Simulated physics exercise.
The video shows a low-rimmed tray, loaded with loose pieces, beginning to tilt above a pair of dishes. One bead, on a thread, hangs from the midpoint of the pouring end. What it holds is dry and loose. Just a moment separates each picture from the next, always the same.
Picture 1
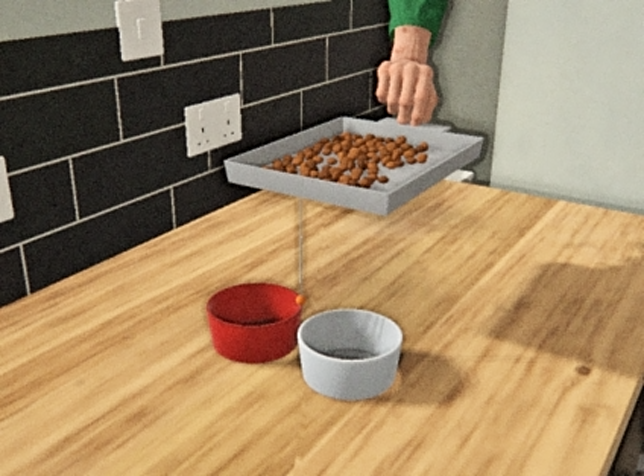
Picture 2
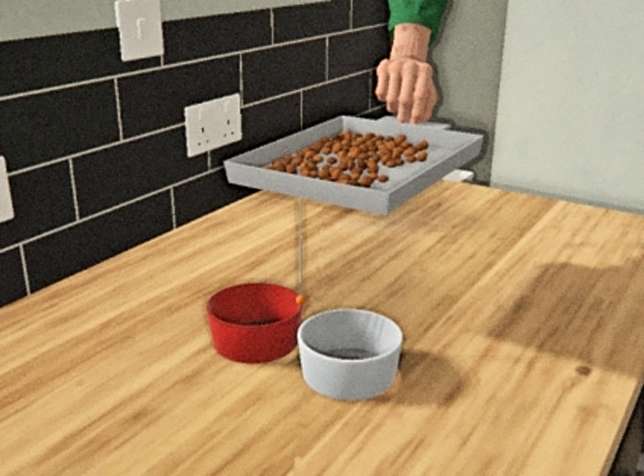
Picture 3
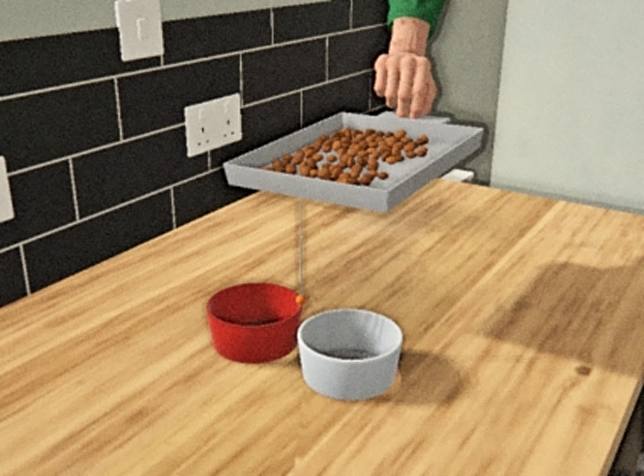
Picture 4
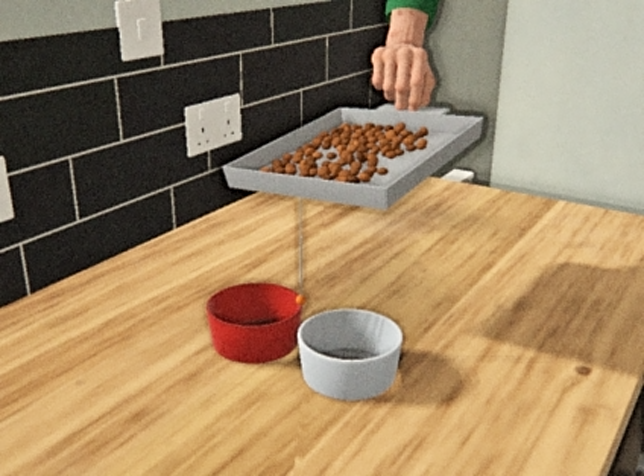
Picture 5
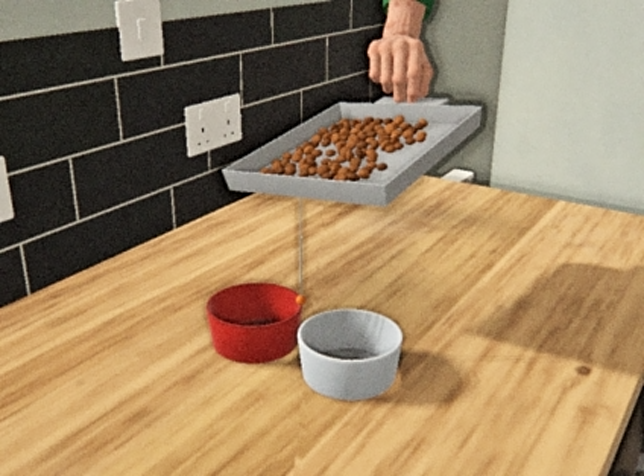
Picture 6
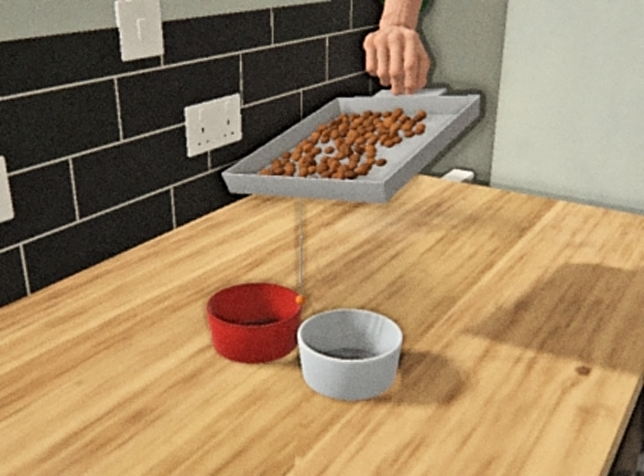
On a wooden kitchen counter, a hand held a grey tray of brown kibble above a red dish and a white dish, then slowly raised the tray's far side, tilting it slightly.
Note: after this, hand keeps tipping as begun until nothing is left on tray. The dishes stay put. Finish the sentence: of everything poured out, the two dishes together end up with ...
They end up with the majority of it.
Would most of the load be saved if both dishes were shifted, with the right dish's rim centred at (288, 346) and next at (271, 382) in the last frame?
Taking the places in turn, it's shy of half and then shy of half.
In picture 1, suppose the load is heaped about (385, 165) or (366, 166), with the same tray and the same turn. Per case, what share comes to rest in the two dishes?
You'd see roughly 80 per cent first and roughly 80 per cent second.
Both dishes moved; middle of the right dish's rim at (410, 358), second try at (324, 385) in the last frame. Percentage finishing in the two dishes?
It works out to 0 percent and then 0 percent.
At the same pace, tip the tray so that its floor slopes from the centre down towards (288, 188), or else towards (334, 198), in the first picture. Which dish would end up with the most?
Taking them in order: Left side, followed by right side.
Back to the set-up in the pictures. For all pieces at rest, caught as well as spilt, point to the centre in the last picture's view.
Close to (247, 328) in the last view.
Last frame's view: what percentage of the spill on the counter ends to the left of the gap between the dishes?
Estimate: About 100 percent.
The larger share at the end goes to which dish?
Simple - it is the one placed left.
Just after the last frame, tray tipped steeply; every one on the tray.
A moment on, tray tipped right over; roughly half on the tray; roughly a quarter in the left dish; about a tenth outside both; roughly a quarter in the air.
Further on, tray tipped past a quarter turn; the larger part in the left dish; roughly a quarter outside both.
When it is over, tray tipped past a quarter turn; not one in the right dish; the larger part in the left dish; roughly a quarter outside both.
